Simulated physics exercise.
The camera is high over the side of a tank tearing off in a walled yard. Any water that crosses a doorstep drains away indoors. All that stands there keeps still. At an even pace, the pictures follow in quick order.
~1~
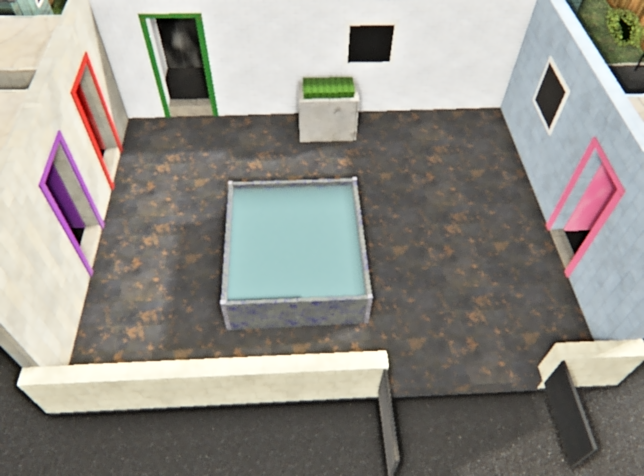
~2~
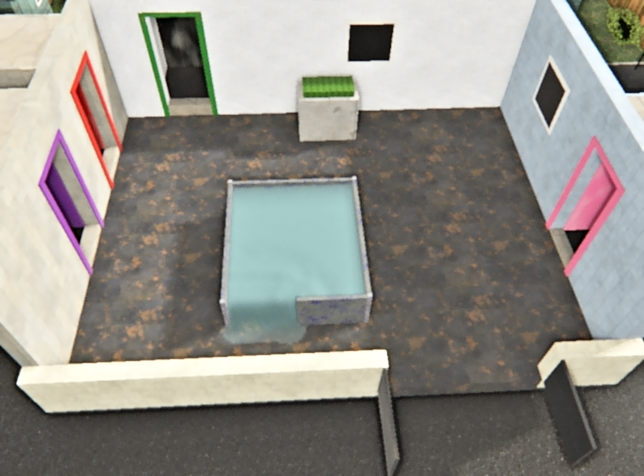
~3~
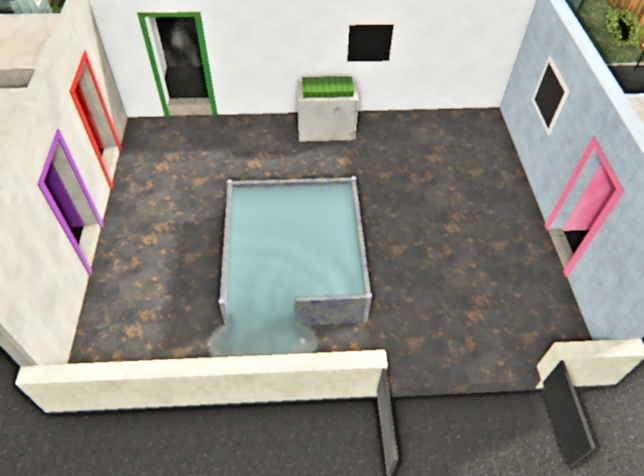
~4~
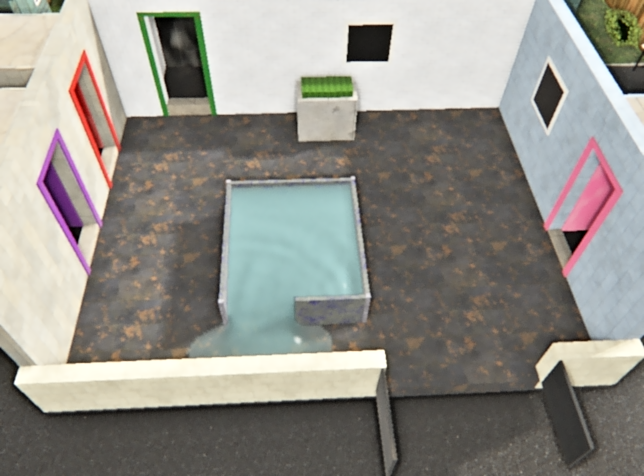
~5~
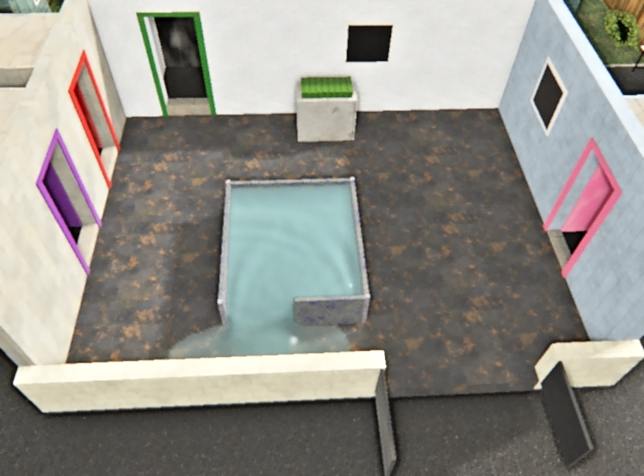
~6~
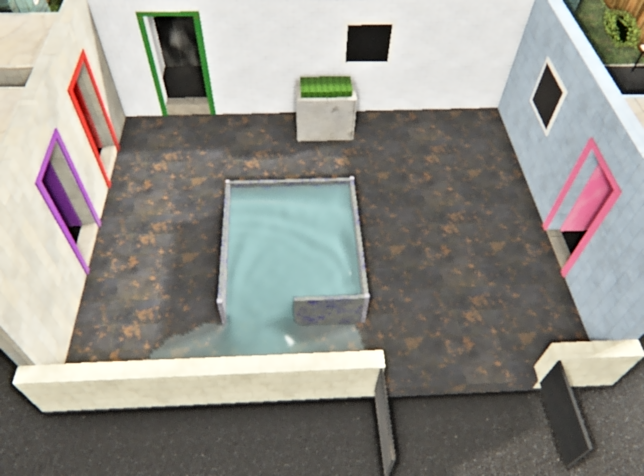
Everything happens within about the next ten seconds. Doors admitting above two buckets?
The pink door lets too much in there. The red door lets in little enough there. The purple door lets in little enough there. The green door lets in little enough there.
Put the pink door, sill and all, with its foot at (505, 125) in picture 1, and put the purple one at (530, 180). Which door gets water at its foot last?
The answer is the pink one.
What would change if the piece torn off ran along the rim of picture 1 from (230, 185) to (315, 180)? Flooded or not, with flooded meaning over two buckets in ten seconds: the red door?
Red: Above the limit.
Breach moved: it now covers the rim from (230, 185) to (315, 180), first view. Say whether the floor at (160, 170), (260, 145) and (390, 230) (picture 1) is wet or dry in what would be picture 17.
Submerged, submerged, unwetted.
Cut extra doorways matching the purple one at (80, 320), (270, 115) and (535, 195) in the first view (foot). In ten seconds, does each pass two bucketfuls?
Taking them as listed, the first overshoots, the second undershoots and the third undershoots.
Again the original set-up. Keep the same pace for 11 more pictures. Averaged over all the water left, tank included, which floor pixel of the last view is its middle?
It is around (269, 294).
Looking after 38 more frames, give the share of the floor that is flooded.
Around 75 percent, give or take.
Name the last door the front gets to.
That would be the door marked green.
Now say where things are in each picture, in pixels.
In the first frame, the tank at (295, 239) is whole and still.
In the second frame, the front is at (301, 333), out from the gap at (263, 317).
In the third frame, water pours out at (263, 317) and has run to a hidden place.
In the fourth frame, the front is at a hidden place, out from the gap at (262, 318).
In the fifth frame, water pours out at (261, 318) and has run to a hidden place.
In the sixth frame, water pours out at (260, 317) and has run to a hidden place.
A moment on, water covers 15 % of the floor; the pink door not reached, the red door not reached, the purple door not reached, the green door not reached.
Next, water covers 25 % of the floor; the pink door not reached, the red door not reached, the purple door wet at the sill, nothing in, the green door not reached.
Then, water covers 50 % of the floor; the pink door under two buckets in, the red door wet at the sill, nothing in, the purple door wet at the sill, nothing in, the green door not reached.
Later, water covers 75 % of the floor; the pink door over two buckets in, the red door wet at the sill, nothing in, the purple door wet at the sill, nothing in, the green door wet at the sill, nothing in.
In the end, water covers 95 % of the floor; the pink door over two buckets in, the red door wet at the sill, nothing in, the purple door wet at the sill, nothing in, the green door wet at the sill, nothing in.
